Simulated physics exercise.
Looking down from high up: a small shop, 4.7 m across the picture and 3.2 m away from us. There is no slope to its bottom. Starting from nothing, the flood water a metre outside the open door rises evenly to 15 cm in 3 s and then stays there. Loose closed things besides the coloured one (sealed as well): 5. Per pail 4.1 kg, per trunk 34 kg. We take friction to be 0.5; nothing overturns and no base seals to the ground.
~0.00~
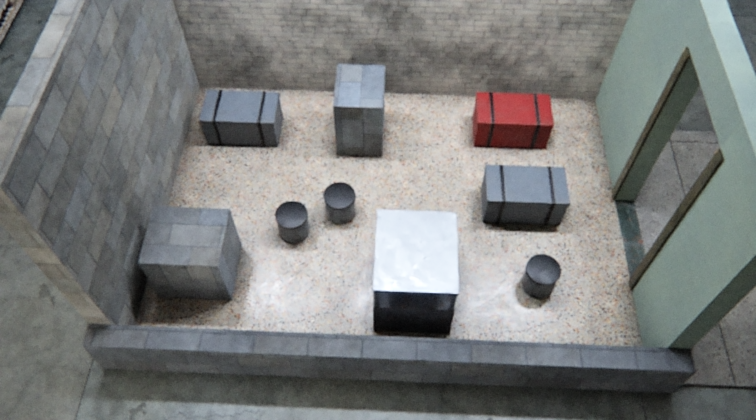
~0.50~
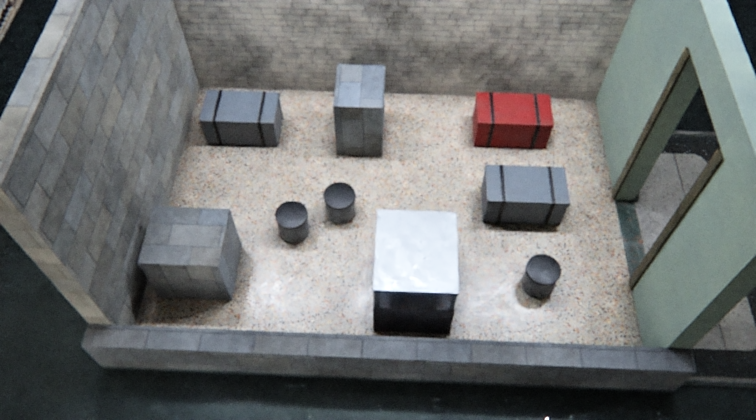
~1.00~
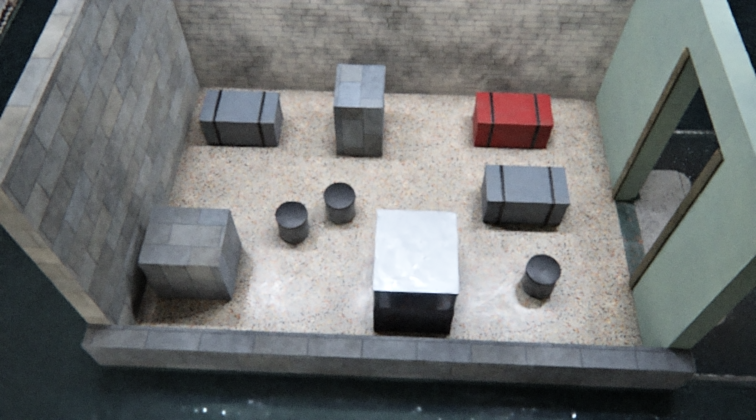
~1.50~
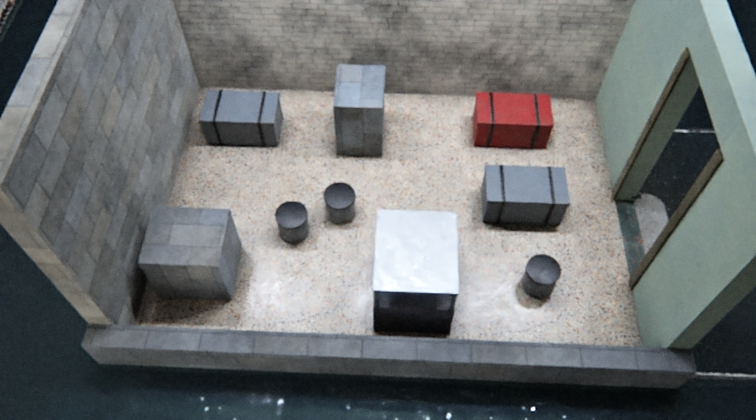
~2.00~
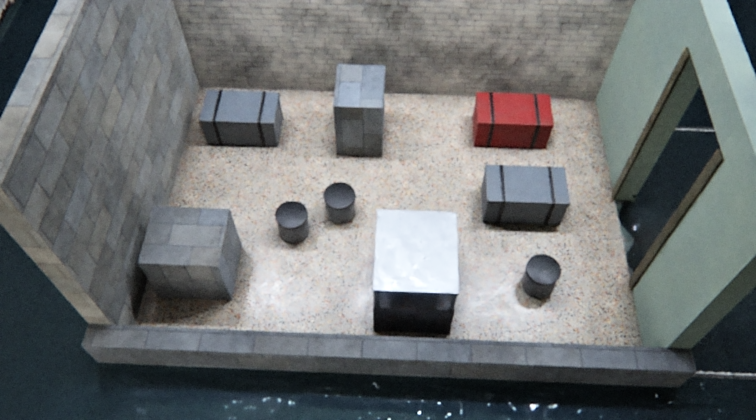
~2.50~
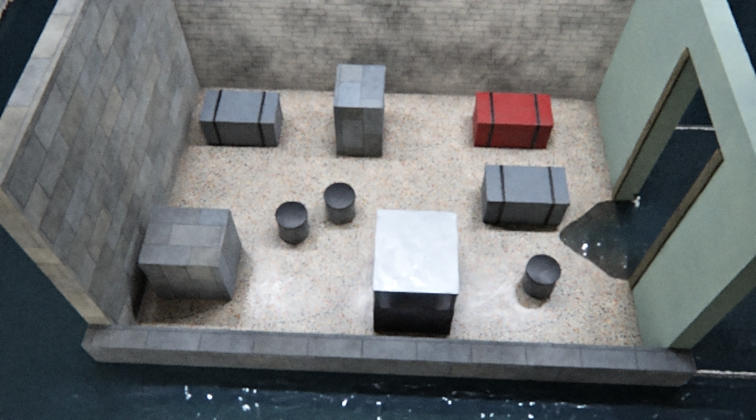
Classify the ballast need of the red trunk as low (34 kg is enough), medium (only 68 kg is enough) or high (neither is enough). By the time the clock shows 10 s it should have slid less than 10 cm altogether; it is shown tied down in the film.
Low.
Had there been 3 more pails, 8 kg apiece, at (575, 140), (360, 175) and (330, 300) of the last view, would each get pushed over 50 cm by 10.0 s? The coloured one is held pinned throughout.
Listed in order, they go beneath the bar, beneath the bar, beneath the bar.
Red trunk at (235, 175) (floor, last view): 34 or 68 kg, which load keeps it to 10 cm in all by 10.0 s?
Note: Both OK.
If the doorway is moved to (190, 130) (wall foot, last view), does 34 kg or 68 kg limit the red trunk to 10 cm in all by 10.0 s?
Under that change the small mass suffices.
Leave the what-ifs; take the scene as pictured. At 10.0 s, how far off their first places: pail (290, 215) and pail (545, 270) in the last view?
They sit 0 cm and 100 cm away, in the order given.
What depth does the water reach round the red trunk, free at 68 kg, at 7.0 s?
About 3 cm.
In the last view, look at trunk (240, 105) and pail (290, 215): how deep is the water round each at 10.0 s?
About 2 and 2 cm.
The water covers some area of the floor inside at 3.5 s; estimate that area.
Close to 2.0 m2, I'd say.
After 3.5 s the red trunk would be 0 cm from its start with 34 kg and 0 cm from its start with 68 kg; 0 cm of water round it then.
After 4.5 s the red trunk would be 0 cm from its start with 34 kg and 0 cm from its start with 68 kg; 2 cm of water round it then.
After 7.0 s the red trunk would be 0 cm from its start with 34 kg and 0 cm from its start with 68 kg; 3 cm of water round it then.
After 10.0 s the red trunk would be 0 cm from its start with 34 kg and 0 cm from its start with 68 kg; 5 cm of water round it then.
